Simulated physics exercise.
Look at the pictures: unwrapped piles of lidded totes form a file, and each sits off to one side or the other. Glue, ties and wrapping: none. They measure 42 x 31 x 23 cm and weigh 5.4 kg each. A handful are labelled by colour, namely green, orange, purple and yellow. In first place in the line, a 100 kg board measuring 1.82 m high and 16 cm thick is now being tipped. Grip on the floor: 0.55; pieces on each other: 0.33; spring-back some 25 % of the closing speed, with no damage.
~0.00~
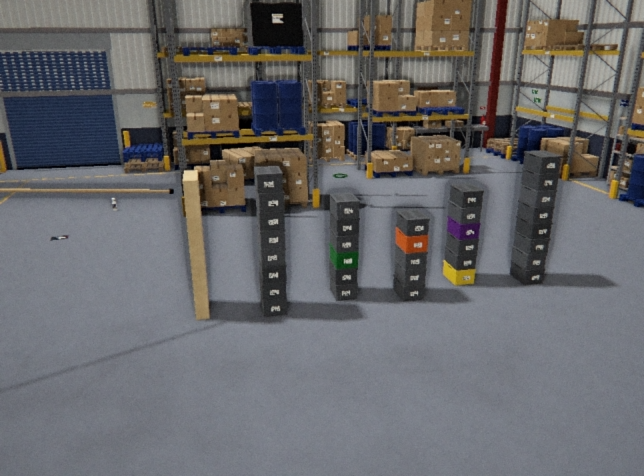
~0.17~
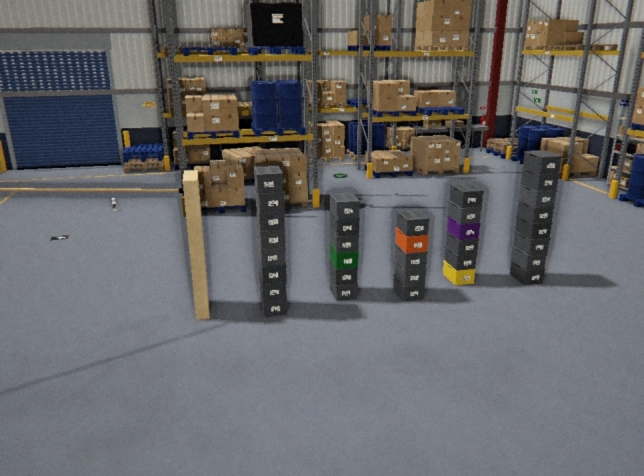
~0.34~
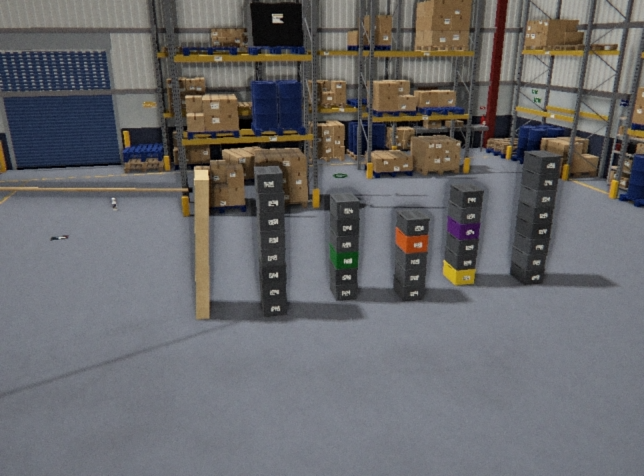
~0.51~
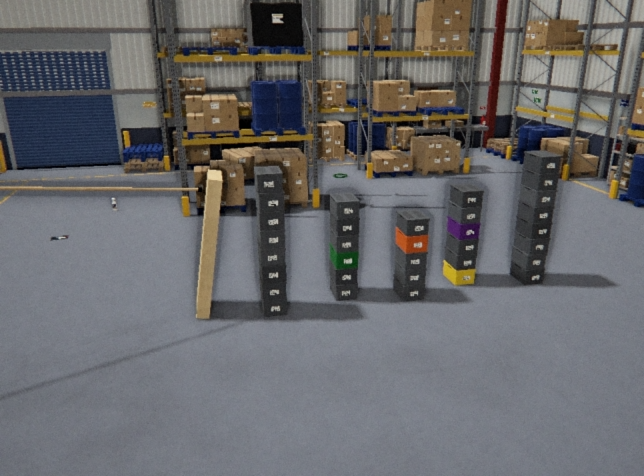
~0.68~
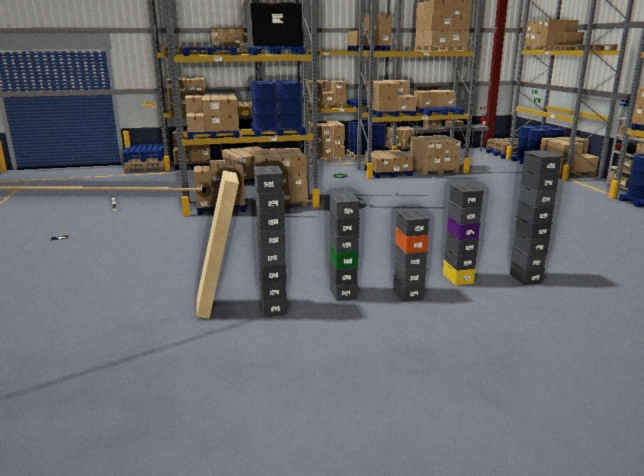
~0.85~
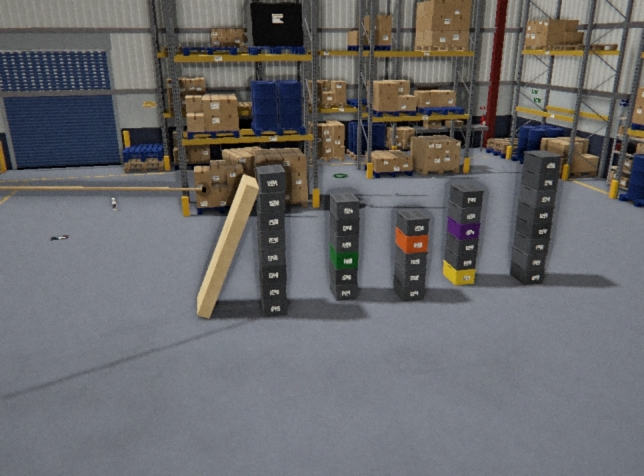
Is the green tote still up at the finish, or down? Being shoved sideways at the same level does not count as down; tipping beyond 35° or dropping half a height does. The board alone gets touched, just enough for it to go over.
Down.
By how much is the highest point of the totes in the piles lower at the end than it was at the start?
By about 0 cm, start to end.
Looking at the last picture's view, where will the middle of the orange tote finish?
Near (499, 278).
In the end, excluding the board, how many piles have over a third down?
Tally: 3.
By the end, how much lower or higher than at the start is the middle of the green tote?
About 45 cm lower.
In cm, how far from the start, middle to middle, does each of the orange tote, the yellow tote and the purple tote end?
So orange shifts 150 cm, yellow shifts 0 cm and purple shifts 0 cm.
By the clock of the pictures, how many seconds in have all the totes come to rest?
Settling time: Near 3.5 s.
By 1.24 s, board 43° from upright; 2 of the 33 totes down; green tote unmoved.
By 1.58 s, board 73° from upright; 6 of the 33 totes down; green tote tilted 8°.
By 2.04 s, board 86° from upright; 12 of the 33 totes down; green tote tilted 63°, 32 cm lower; orange tote tilted 7°.
By 2.68 s, board 89° from upright; 15 of the 33 totes down; green tote on its side; orange tote tilted 55°, 23 cm lower.
When it is over (3.8 s), board 90° from upright; 15 of the 33 totes down; green tote on its side; orange tote upside down; purple tote moved 44 mm. In pixels of the last frame, middles, green tote near (380, 269), orange tote near (499, 278).
